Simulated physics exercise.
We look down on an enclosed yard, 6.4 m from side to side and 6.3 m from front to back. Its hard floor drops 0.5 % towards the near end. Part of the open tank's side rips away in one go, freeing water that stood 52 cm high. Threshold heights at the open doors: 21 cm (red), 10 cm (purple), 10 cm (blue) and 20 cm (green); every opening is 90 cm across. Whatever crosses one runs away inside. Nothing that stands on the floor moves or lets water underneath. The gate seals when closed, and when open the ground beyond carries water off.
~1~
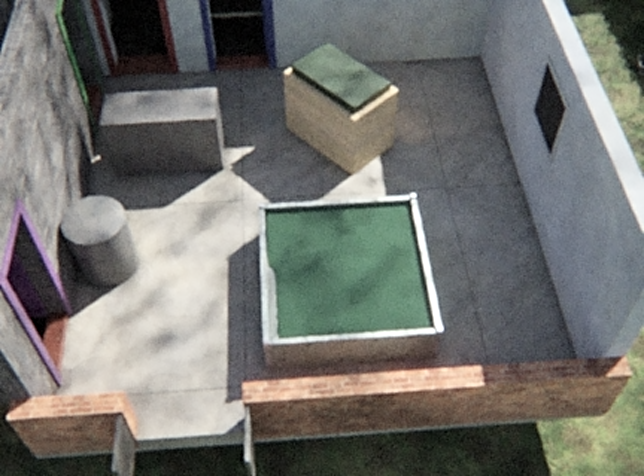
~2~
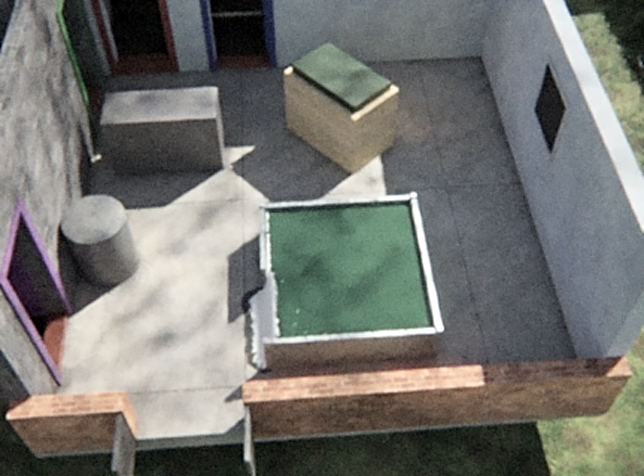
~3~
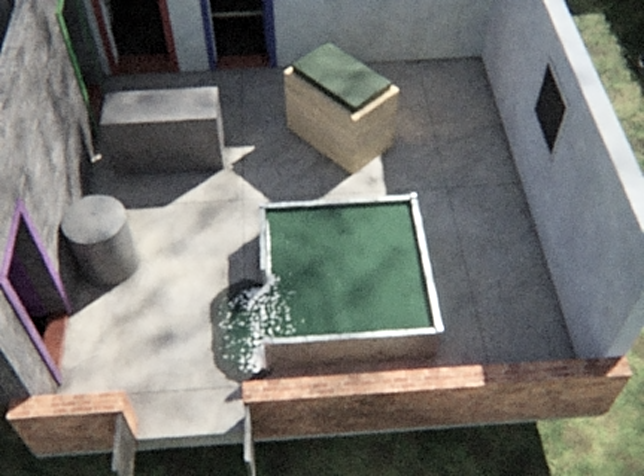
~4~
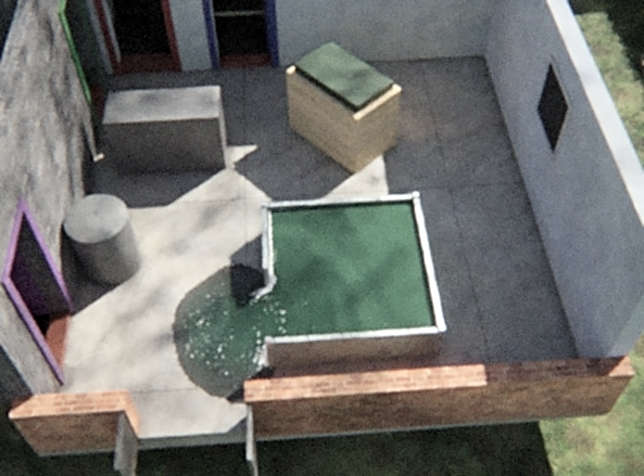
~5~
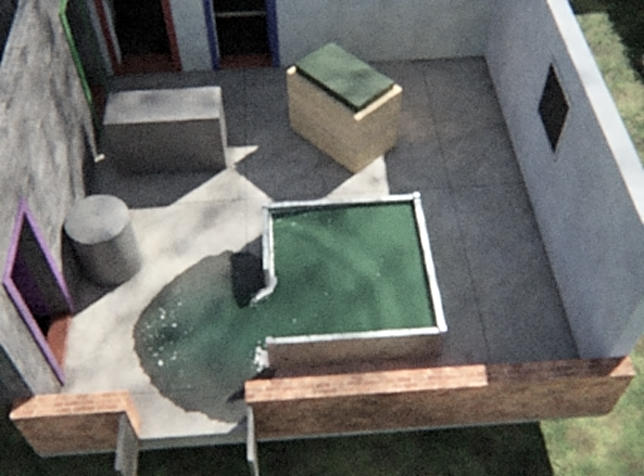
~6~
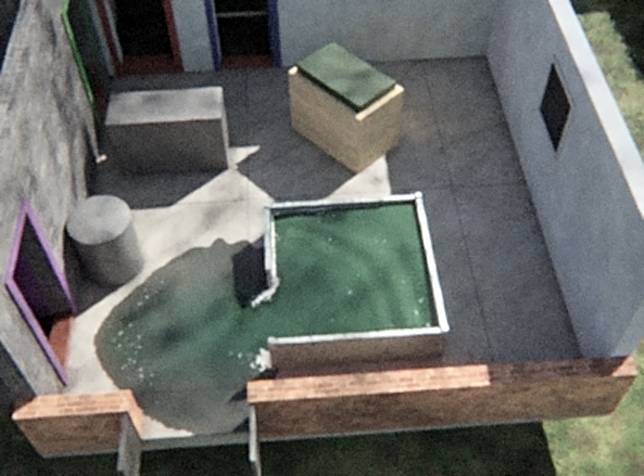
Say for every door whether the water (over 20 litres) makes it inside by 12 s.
Within that time: At the red door it keeps below the limit; at the purple door it passes the limit; at the blue door it keeps below the limit; at the green door it does not reach the limit.
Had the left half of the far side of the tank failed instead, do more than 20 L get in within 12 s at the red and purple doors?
Against that limit: Red not over, purple under.
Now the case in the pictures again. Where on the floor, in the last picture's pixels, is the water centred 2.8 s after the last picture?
Near (255, 306).
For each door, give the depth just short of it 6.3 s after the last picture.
In cm: Red 2, purple 13, blue 0, green 2.
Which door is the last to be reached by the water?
The blue one.
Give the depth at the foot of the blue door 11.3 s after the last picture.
Roughly 3.5 cm deep.
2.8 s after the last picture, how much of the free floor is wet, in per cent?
About 25 per cent.
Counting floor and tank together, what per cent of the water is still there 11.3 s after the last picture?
Some 56 per cent remains.
Then, 0.7 s after the last picture water covers 20 % of the floor and is deepest (38 cm) near (60, 425); red door not reached, purple door 17 cm at the sill, 21 L in, blue door not reached, green door not reached.
Then, 1.5 s after the last picture water covers 20 % of the floor and is deepest (32 cm) near (60, 425); red door not reached, purple door 29 cm at the sill, 87 L in, blue door not reached, green door not reached.
Then, 2.8 s after the last picture water covers 25 % of the floor and is deepest (22 cm) near (75, 321); red door not reached, purple door 21 cm at the sill, 188 L in, blue door not reached, green door 1 cm at the sill, 0 L in.
Then, 6.3 s after the last picture water covers 45 % of the floor and is deepest (14 cm) near (60, 425); red door 2 cm at the sill, 0 L in, purple door 13 cm at the sill, 266 L in, blue door not reached, green door 2 cm at the sill, 0 L in.
Then, 11.3 s after the last picture water covers 65 % of the floor and is deepest (8 cm) near (60, 425); red door 2 cm at the sill, 0 L in, purple door 7 cm at the sill, 274 L in, blue door 3 cm at the sill, 0 L in, green door 2 cm at the sill, 0 L in.
